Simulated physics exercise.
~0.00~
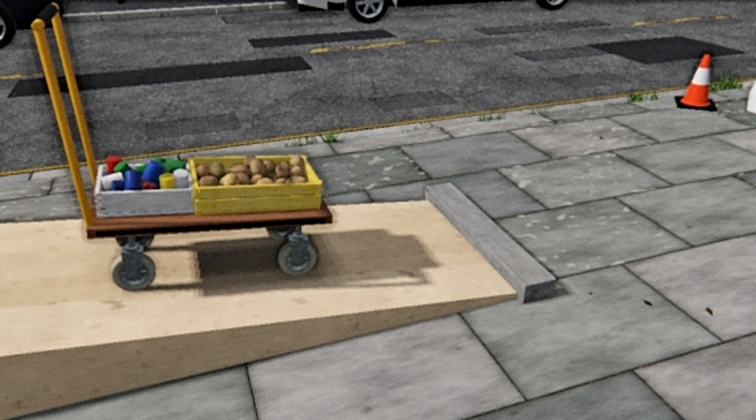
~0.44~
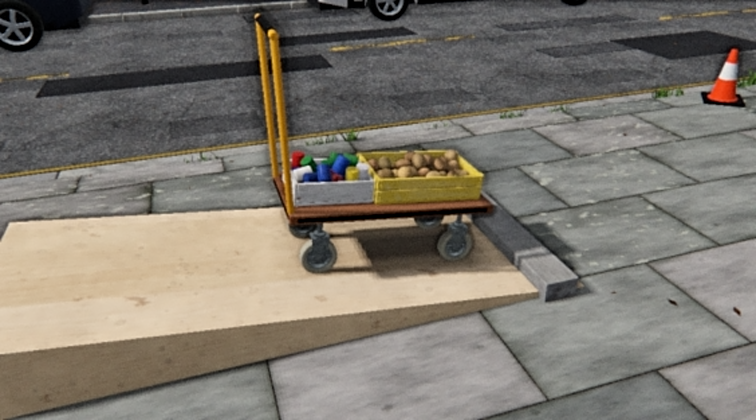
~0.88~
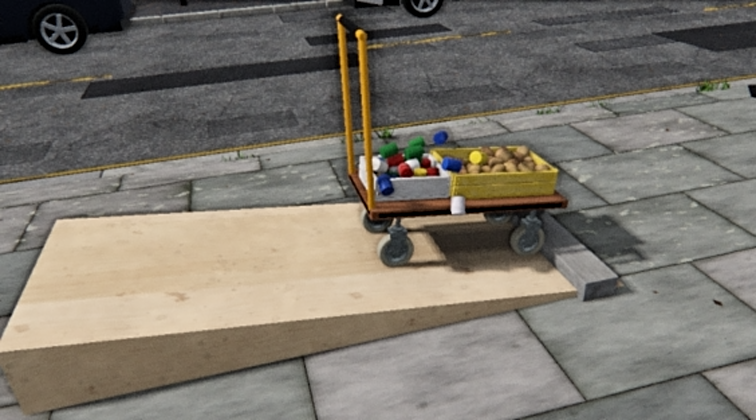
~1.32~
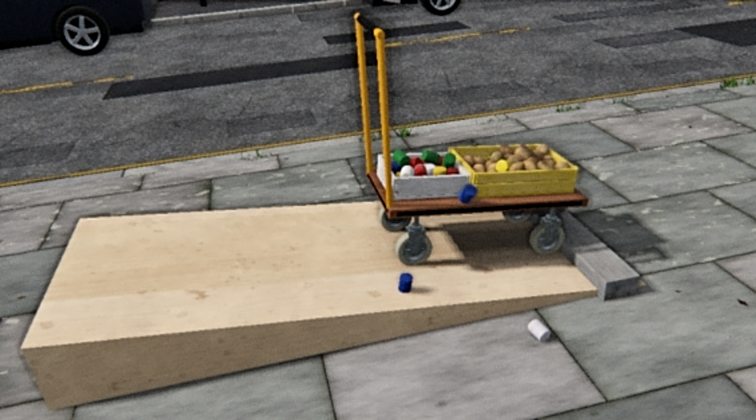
A flat trolley with a tall yellow handle rolls rightward down a pale wooden ramp, carrying a white container of colourful spice jars beside a yellow one heaped with potatoes. It nears the grey beam lying across the foot of the ramp and comes to a halt against it. The jars lurch forward, several rising above the container walls, while a white one drops past the deck's edge. The potatoes stay heaped in their container. At the end, the trolley stands upright, with a blue jar on the ramp, a white one on the paving, and the white container visibly less full.
